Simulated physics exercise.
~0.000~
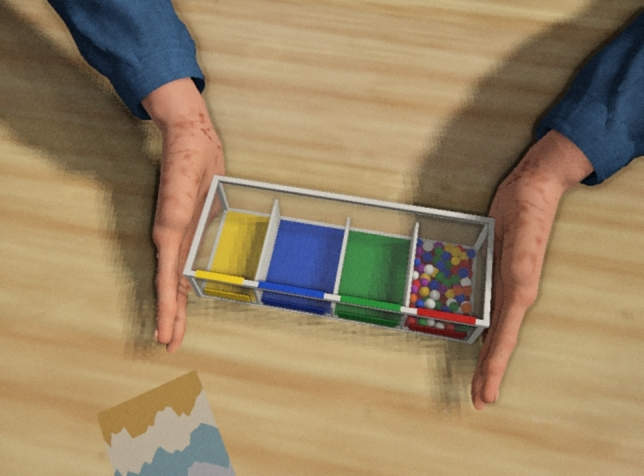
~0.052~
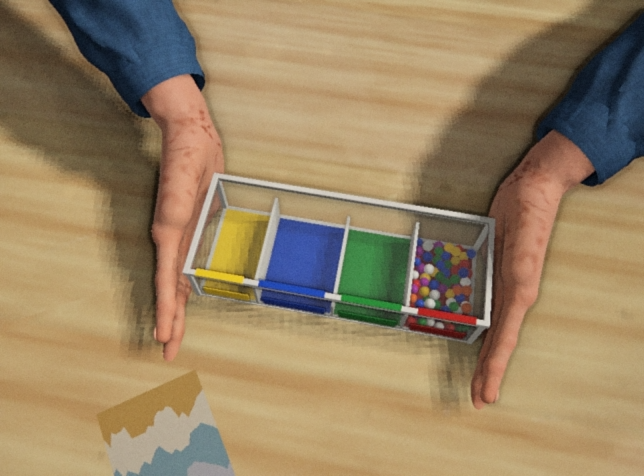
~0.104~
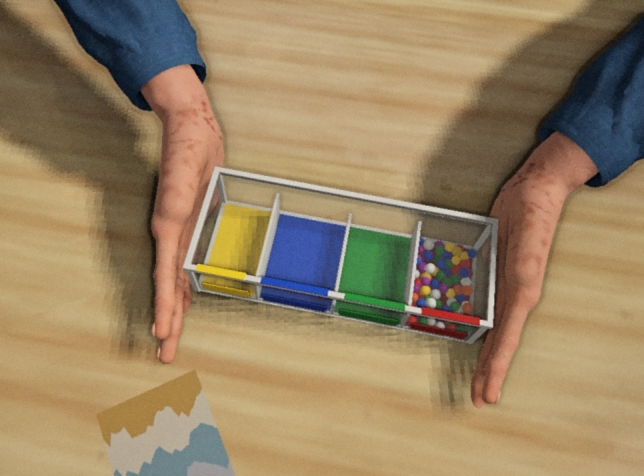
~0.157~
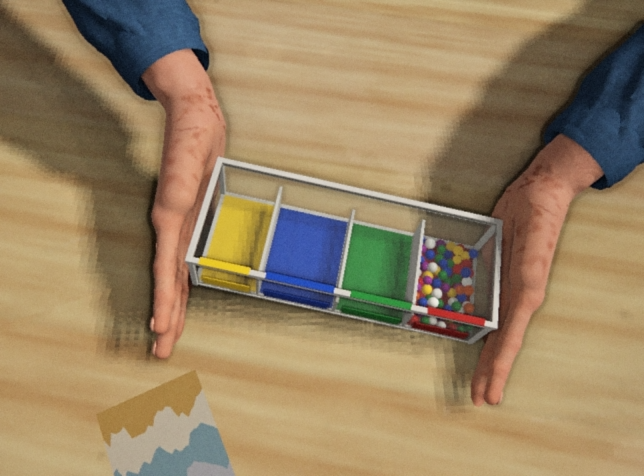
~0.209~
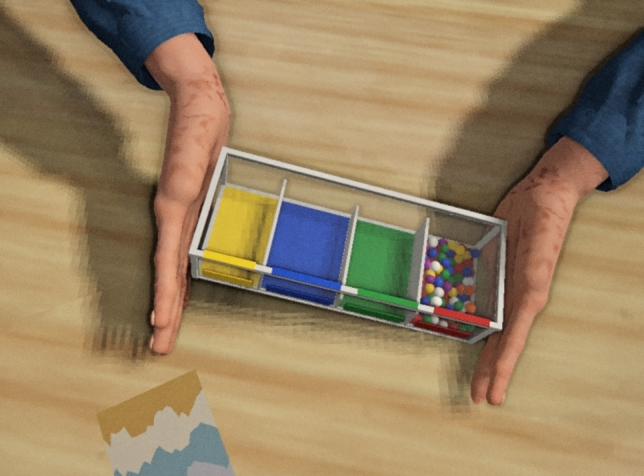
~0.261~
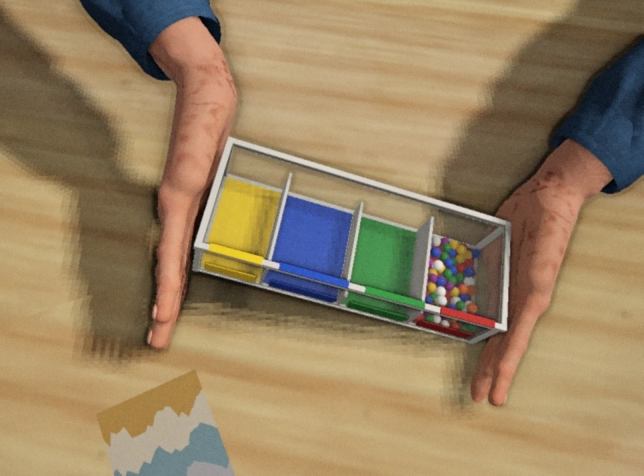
A clear lidded box with yellow, blue, green and red sections tilted gradually down to the right between two hands, its left end lifting while the colorful beads stayed in the red section.
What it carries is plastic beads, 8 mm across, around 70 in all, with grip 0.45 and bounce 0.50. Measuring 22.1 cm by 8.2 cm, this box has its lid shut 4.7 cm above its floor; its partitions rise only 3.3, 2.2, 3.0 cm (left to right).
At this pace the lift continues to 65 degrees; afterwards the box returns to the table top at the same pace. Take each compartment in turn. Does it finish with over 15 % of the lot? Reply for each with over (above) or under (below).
Red - over, blue - under, green - under, yellow - under.
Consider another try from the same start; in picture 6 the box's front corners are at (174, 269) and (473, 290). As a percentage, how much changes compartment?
Near 0 %.
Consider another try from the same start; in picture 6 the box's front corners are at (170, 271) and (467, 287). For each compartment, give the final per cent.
Red 100 %, blue 0 %, green 0 %, yellow 0 %.
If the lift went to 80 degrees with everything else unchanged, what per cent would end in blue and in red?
Shares after the change: Blue 0, red 100, per cent.
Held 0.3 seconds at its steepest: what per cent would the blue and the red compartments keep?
Final amounts would be blue 0% and red 100%.
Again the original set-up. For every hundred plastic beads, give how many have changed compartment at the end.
Near 0 per cent, all told.
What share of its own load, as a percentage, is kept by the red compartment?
Around 100 percent stays put.
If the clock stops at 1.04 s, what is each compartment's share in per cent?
You'd find red at 100, blue at 0, green at 0 and yellow at 0 per cent.
After 1.04 s, tilt 64 degrees; red 100 %.
Then, at 1.56 s, tilt 28 degrees; red 100 %.
After 2.14 s, tilt 0 degrees; red 100 %.
At rest (2.4 s), red 100 %, blue 0 %, green 0 %, yellow 0 %.
